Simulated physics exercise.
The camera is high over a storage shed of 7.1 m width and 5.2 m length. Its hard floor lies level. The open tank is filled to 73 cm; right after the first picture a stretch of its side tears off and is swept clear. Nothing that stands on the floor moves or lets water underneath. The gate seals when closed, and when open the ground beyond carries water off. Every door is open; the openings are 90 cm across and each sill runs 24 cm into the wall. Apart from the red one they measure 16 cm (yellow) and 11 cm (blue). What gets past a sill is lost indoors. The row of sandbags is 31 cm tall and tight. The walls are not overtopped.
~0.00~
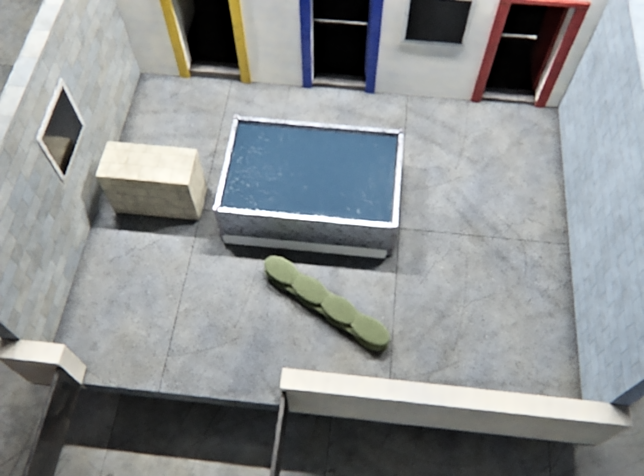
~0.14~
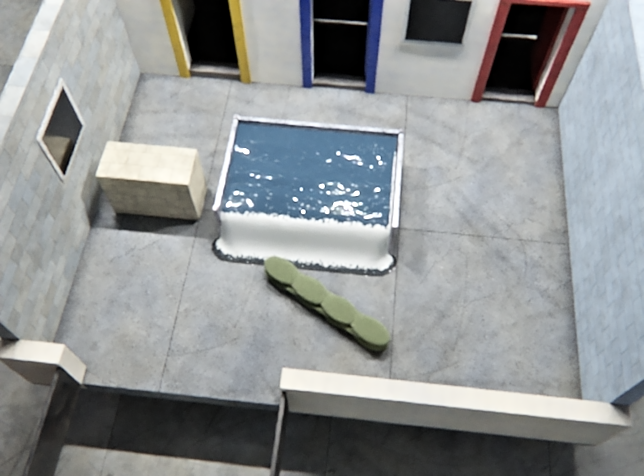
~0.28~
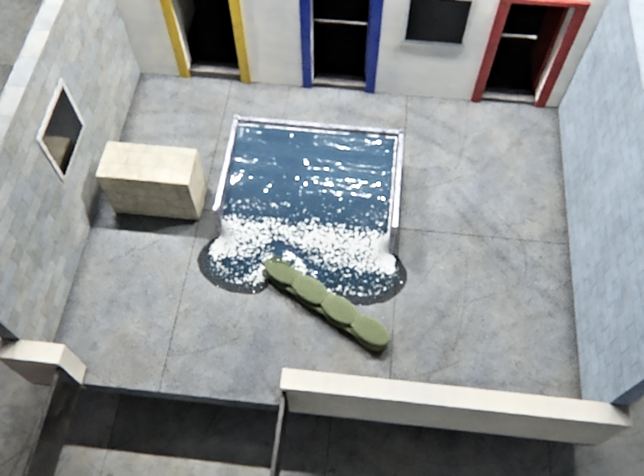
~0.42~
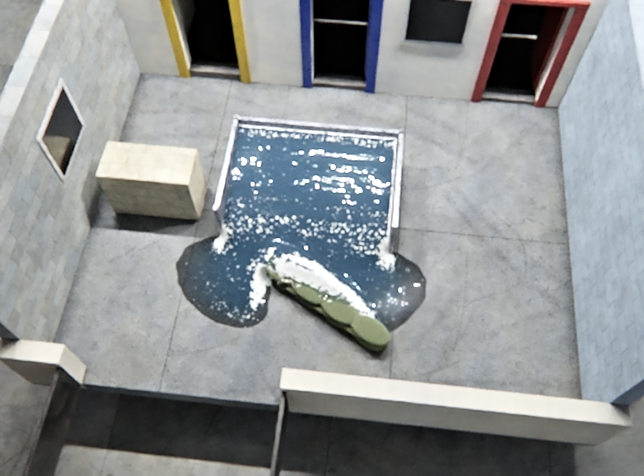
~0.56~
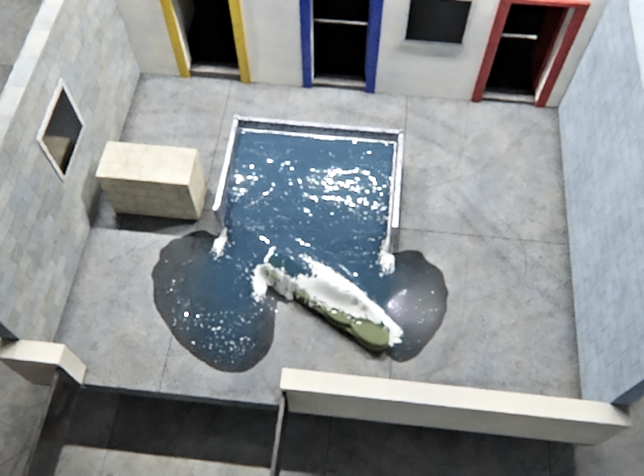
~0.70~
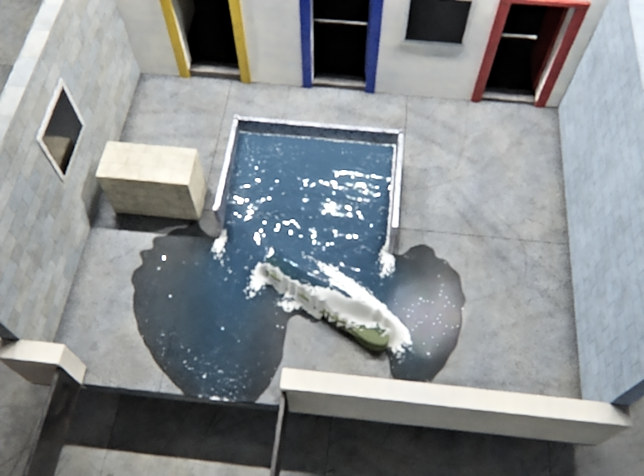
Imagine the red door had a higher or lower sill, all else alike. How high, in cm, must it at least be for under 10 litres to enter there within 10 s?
It would have to be roughly 13 cm high.
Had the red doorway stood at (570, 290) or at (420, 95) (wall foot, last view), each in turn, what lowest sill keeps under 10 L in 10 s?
Roughly 19 and 6.0 cm.
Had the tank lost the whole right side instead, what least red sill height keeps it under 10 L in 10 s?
About 27 cm.
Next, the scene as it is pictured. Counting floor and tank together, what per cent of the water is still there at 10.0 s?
Some 62 per cent remains.
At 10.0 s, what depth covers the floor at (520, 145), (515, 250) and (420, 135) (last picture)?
Roughly 8, 4 and 6 cm, in turn.
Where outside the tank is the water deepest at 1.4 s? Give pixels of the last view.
Near (302, 277).
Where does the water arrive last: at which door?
Last comes the yellow one.
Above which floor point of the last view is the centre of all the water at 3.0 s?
At about (367, 277).
After 1.4 s water covers 40 % of the floor, deepest (44 cm) near (302, 277); it has not reached the red door.
After 3.0 s water covers 50 % of the floor, deepest (28 cm) near (576, 378); it has not reached the red door.
After 10.0 s water covers 95 % of the floor, deepest (12 cm) near (109, 174); 7 cm at the red door, 45 litres in over its 9 cm sill.
At the red door as built, the water arrived by 3.8 s and peaked near 16 cm at 4.2 s.
With a sill of 11.5 cm, 19 litres would have come in within the 10 s; with 16 cm, 1 litre. So under 10 litres takes about 13 cm.
